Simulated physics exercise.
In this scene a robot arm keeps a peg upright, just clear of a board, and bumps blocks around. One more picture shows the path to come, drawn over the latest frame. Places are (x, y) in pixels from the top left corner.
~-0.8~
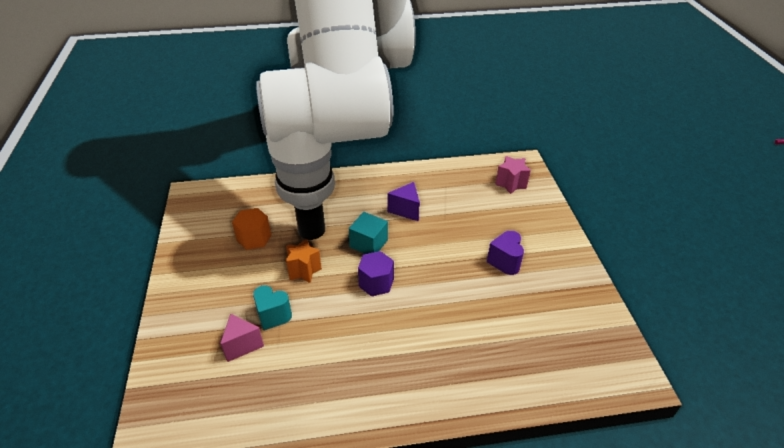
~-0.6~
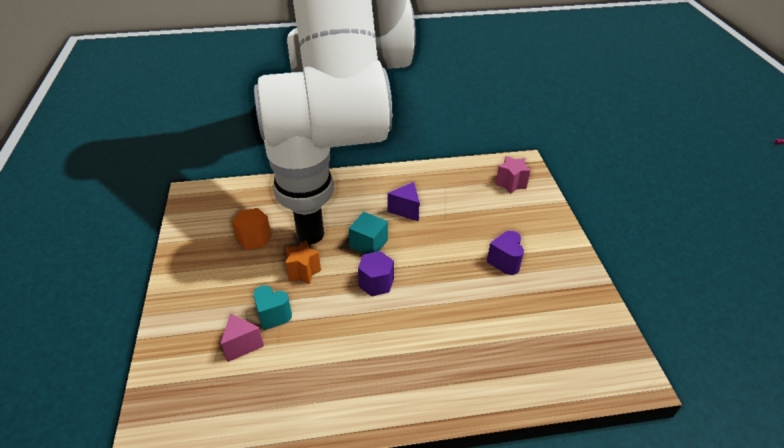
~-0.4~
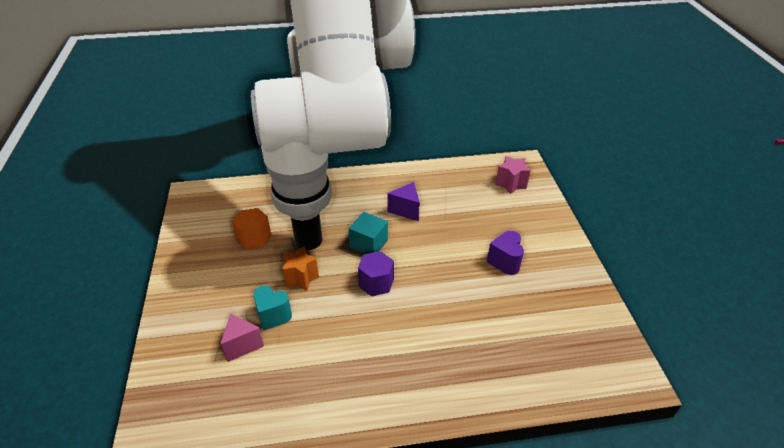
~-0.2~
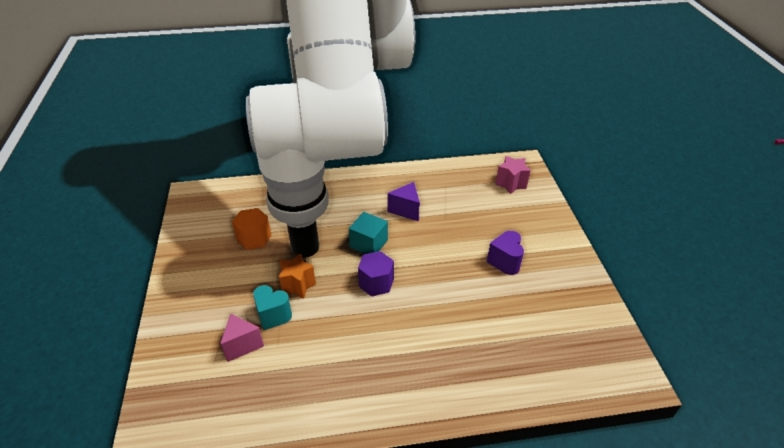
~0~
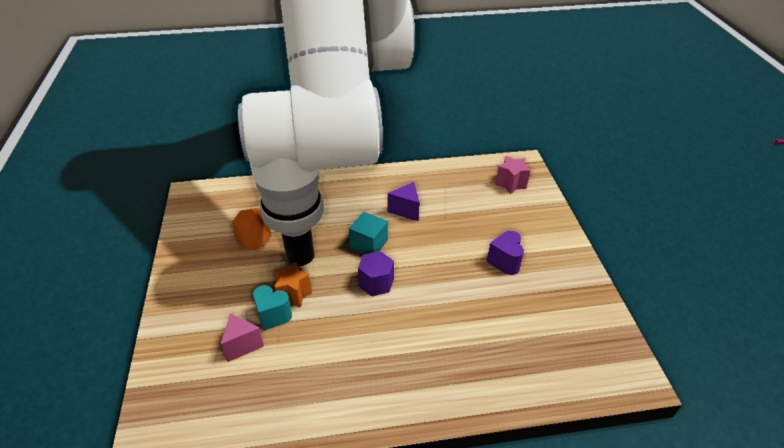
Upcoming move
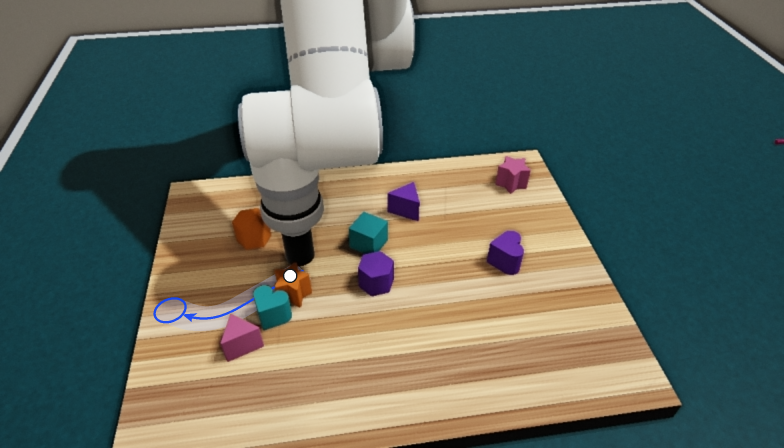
White robot arm with a black peg slowly nudging an orange star-shaped block toward a turquoise heart-shaped block on a wooden board.
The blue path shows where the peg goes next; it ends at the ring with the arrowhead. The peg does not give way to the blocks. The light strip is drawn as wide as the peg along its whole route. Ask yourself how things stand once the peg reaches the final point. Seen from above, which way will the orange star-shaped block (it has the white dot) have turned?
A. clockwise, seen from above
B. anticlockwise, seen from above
B (anticlockwise, seen from above)
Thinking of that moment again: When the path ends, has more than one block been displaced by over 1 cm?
My answer is yes.
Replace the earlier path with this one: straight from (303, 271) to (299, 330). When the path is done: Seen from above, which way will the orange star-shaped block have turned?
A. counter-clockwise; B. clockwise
My answer is option B.
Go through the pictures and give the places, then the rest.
Lower end of the peg (312, 231), tops of blocks, pink triangular piece (237, 328), orange hexagon (250, 219), turquoise heart-shaped block (269, 297), orange star-shaped block (301, 251), in the first frame.
Peg (311, 235), orange star-shaped block (300, 253), in the second frame.
Peg (309, 241), orange star-shaped block (298, 259), in the third frame.
Peg (305, 248), orange star-shaped block (295, 267), in the fourth frame.
Peg (300, 256), pink triangular piece (237, 328), orange hexagon (250, 219), turquoise heart-shaped block (269, 297), orange star-shaped block (290, 276), in the fifth frame.
The drawn path runs from (303, 271) by way of (262, 294) and (216, 317) to (170, 310); the dot is on the orange star-shaped block.
The first path, step by step. One third of the way, peg (258, 280); pink triangular piece (239, 331), turned 20° clockwise; turquoise heart-shaped block (265, 318); orange star-shaped block (271, 292), turned 80° anticlockwise.
Two thirds of the way, peg (211, 303); pink triangular piece (239, 331), turned 20° clockwise; turquoise heart-shaped block (264, 319), turned 25° anticlockwise; orange star-shaped block (263, 293), turned 115° anticlockwise.
At the end, peg (164, 296); pink triangular piece (239, 331), turned 20° clockwise; orange hexagon not moved; turquoise heart-shaped block (264, 319), turned 25° anticlockwise; orange star-shaped block (263, 293), turned 115° anticlockwise.
